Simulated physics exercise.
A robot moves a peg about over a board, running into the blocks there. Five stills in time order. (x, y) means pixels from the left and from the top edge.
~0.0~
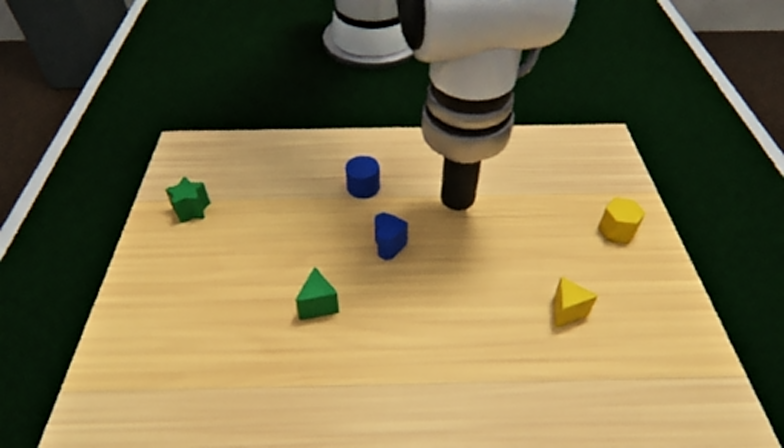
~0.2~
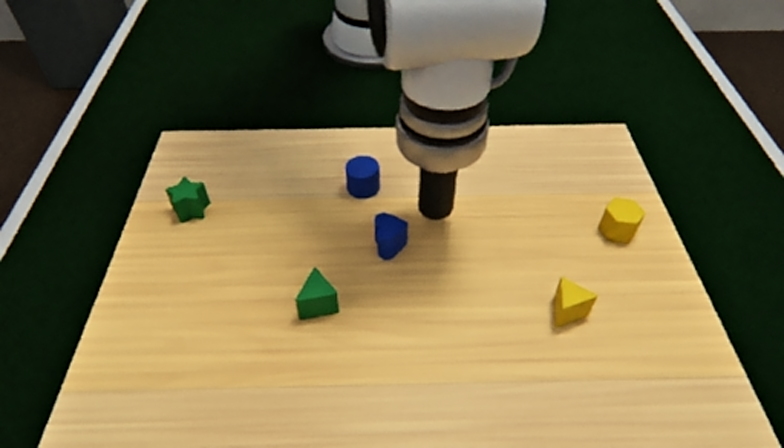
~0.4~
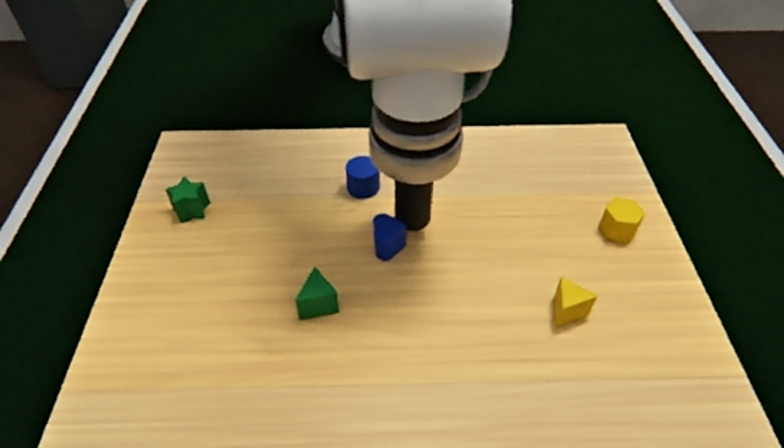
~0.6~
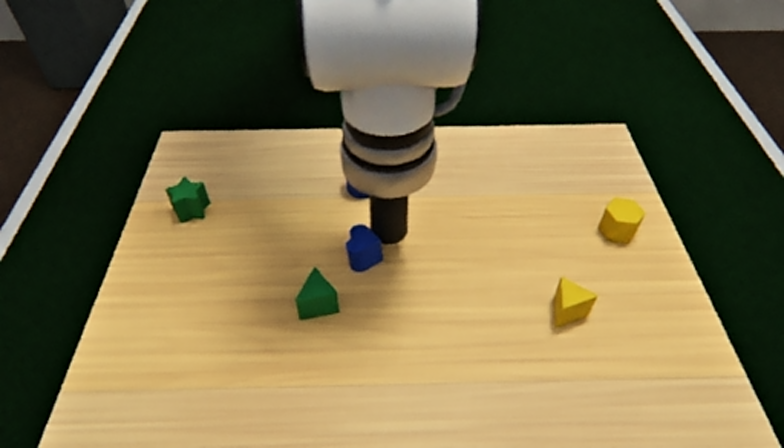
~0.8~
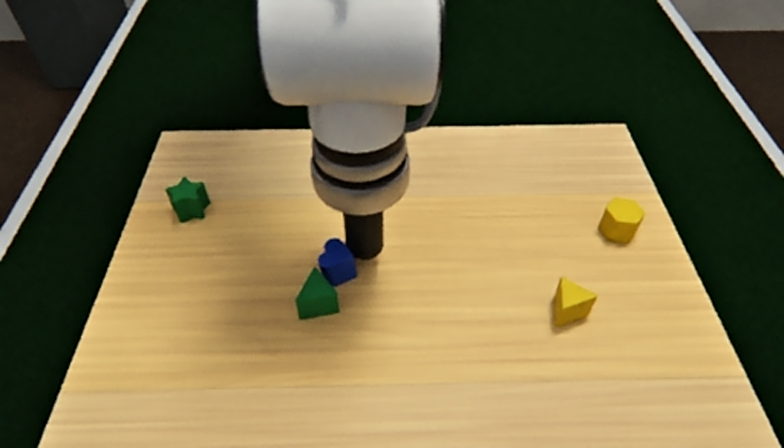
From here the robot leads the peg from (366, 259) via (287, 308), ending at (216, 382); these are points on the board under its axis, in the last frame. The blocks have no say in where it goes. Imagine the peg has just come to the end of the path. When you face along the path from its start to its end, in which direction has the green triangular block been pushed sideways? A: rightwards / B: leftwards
I'll go with B - leftwards.
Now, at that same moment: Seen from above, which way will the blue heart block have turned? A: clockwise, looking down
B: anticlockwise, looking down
Choice A: Clockwise, looking down.
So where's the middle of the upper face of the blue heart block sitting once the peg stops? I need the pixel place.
Put as a pixel place, it's (218, 299).
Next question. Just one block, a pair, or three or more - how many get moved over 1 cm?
Moved: 2.
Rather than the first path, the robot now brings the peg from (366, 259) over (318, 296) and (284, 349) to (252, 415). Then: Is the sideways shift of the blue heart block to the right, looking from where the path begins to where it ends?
Yes, I think so.
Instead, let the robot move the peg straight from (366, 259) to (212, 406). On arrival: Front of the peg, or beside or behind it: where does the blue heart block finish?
Beside or behind.
The first path, step by step. One third of the way, peg at (311, 279); green triangular block at (287, 304), turned 80° anticlockwise; blue heart block at (275, 278), turned 25° clockwise.
Two thirds of the way, peg at (255, 316); green triangular block at (259, 341); blue heart block at (221, 298), turned 60° clockwise.
At the end, peg at (211, 371); green triangular block at (248, 365), turned 235° anticlockwise; blue heart block at (218, 299), turned 70° clockwise.
